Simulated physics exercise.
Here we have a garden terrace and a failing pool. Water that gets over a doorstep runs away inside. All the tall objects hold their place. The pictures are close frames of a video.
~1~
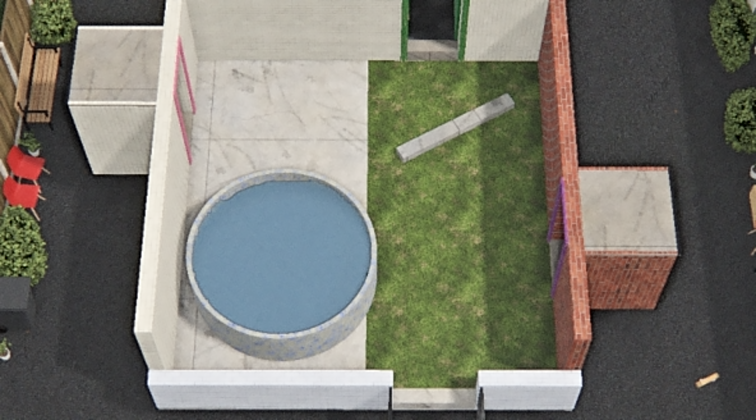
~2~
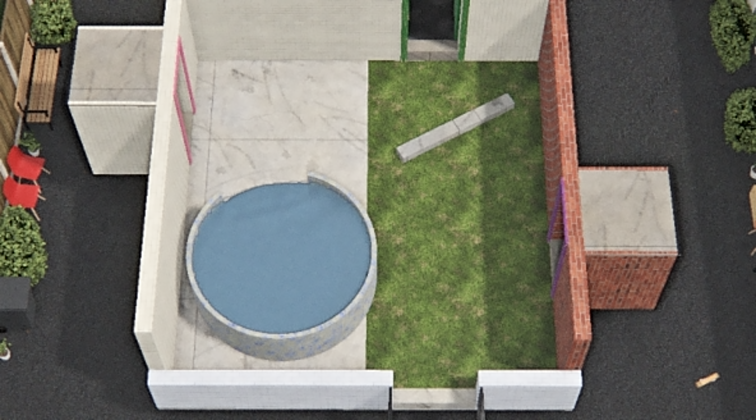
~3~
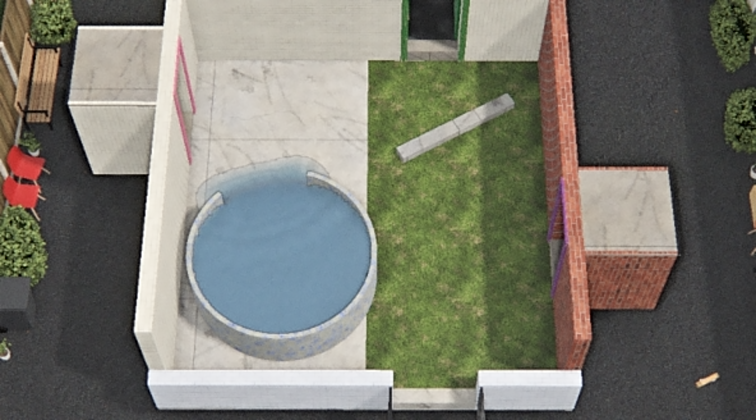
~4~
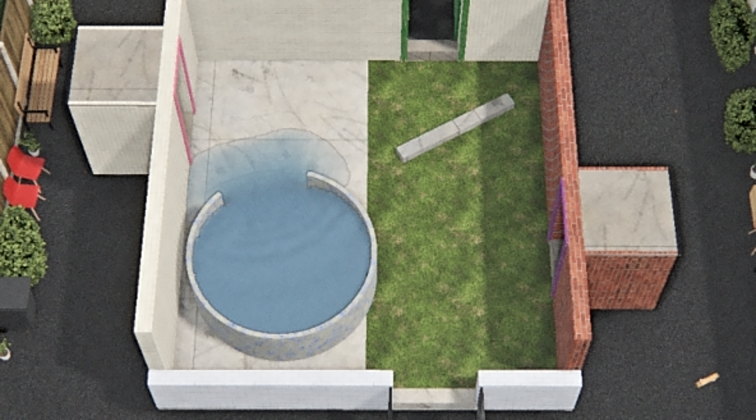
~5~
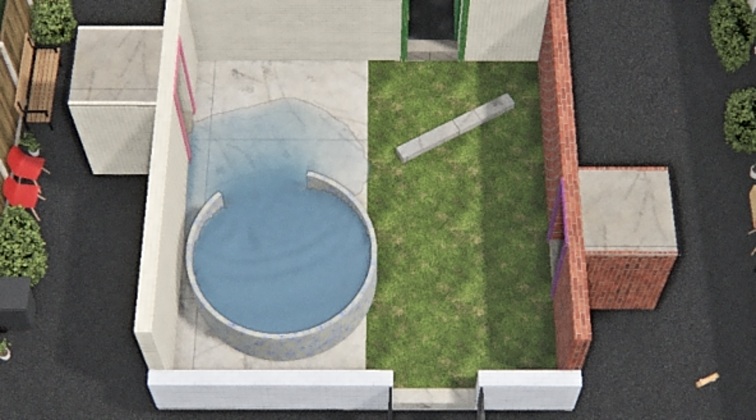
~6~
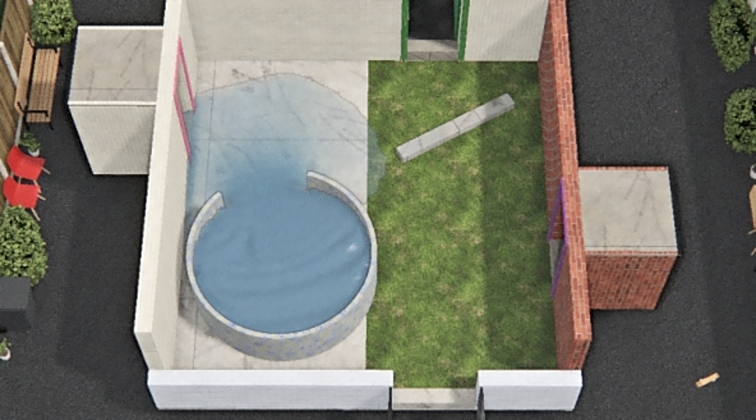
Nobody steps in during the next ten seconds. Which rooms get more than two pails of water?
In the end: The pink door takes more than that; the purple door stays under that; the green door stays under that.
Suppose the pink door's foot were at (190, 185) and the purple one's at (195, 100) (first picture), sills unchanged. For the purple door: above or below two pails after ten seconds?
In short: The purple one takes more.
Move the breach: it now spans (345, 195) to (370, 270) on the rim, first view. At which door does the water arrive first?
That is the purple one.
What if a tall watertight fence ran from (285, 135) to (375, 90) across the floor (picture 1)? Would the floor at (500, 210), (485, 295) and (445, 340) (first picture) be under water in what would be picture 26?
In that order: Free of water, free of water, free of water.
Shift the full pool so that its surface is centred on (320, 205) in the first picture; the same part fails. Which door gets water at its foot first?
That is the one in pink.
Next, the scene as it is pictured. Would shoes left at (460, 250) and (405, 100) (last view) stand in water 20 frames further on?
In that order: Clear, covered.
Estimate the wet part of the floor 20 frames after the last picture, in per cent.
About 50 per cent.
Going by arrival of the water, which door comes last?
The door marked purple.
A moment on, water covers 35 % of the floor; the pink door over two buckets in, the purple door not reached, the green door not reached.
Next, water covers 35 % of the floor; the pink door far over two buckets in, the purple door not reached, the green door wet at the sill, nothing in.
Then, water covers 50 % of the floor; the pink door far over two buckets in, the purple door not reached, the green door wet at the sill, nothing in.
Later, water covers 85 % of the floor; the pink door far over two buckets in, the purple door wet at the sill, nothing in, the green door under two buckets in.
In the end, water covers 100 % of the floor; the pink door far over two buckets in, the purple door wet at the sill, nothing in, the green door under two buckets in.
